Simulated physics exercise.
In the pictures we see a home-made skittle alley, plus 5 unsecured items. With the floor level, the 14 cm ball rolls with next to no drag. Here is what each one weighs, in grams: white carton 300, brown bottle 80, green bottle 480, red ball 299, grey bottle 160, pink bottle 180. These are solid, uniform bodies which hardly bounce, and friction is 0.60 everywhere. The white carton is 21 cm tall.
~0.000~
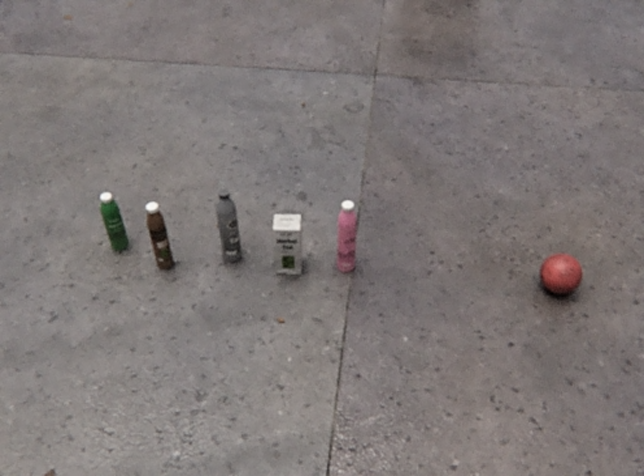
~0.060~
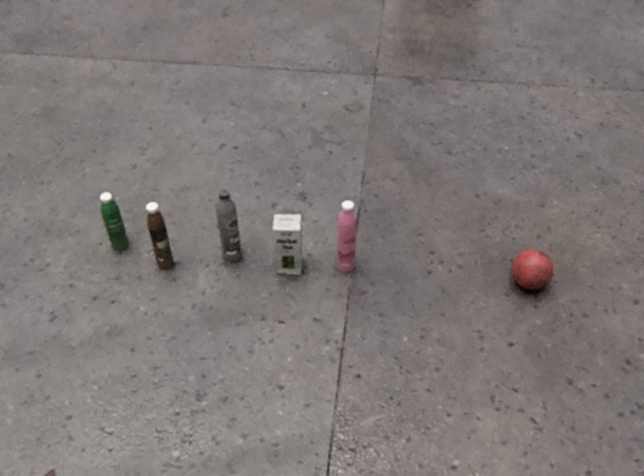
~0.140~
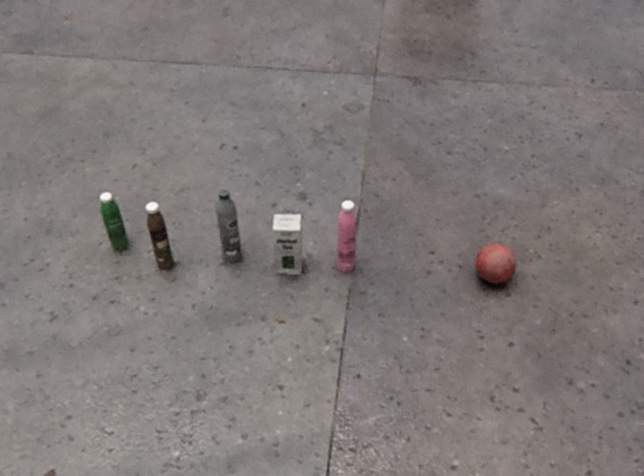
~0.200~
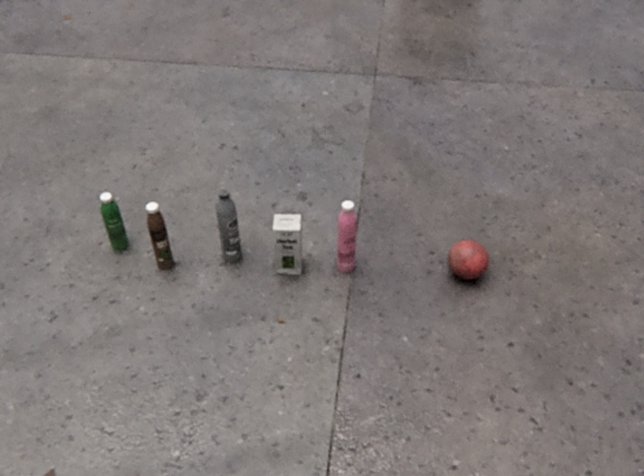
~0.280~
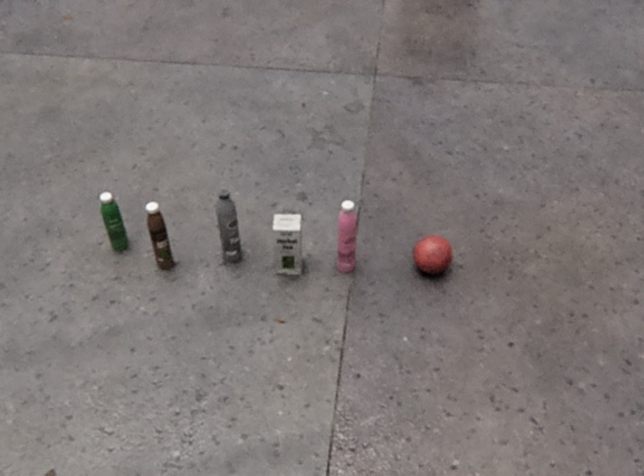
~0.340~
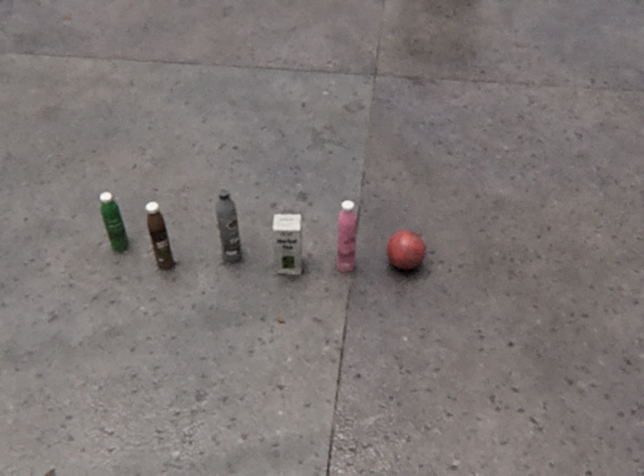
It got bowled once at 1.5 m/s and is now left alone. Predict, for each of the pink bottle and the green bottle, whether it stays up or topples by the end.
In the end the pink bottle comes down; the green bottle still stands.
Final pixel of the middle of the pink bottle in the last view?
It comes to a stop close to (296, 295).
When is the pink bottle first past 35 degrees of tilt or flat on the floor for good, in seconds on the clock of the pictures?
Somewhere about 0.8 s.
By 0.94 s, ball has run 110 cm; red ball near (265, 193); pink bottle on its side near (290, 287).
By 1.84 s, ball has run 189 cm; red ball near (121, 120); pink bottle on its side near (295, 293).
When it is over (2.8 s), lying over on the floor, pink bottle; the other 4 within 8 cm of the start. End places, in pixels of the last picture, pink bottle near (295, 295), green bottle near (113, 221).
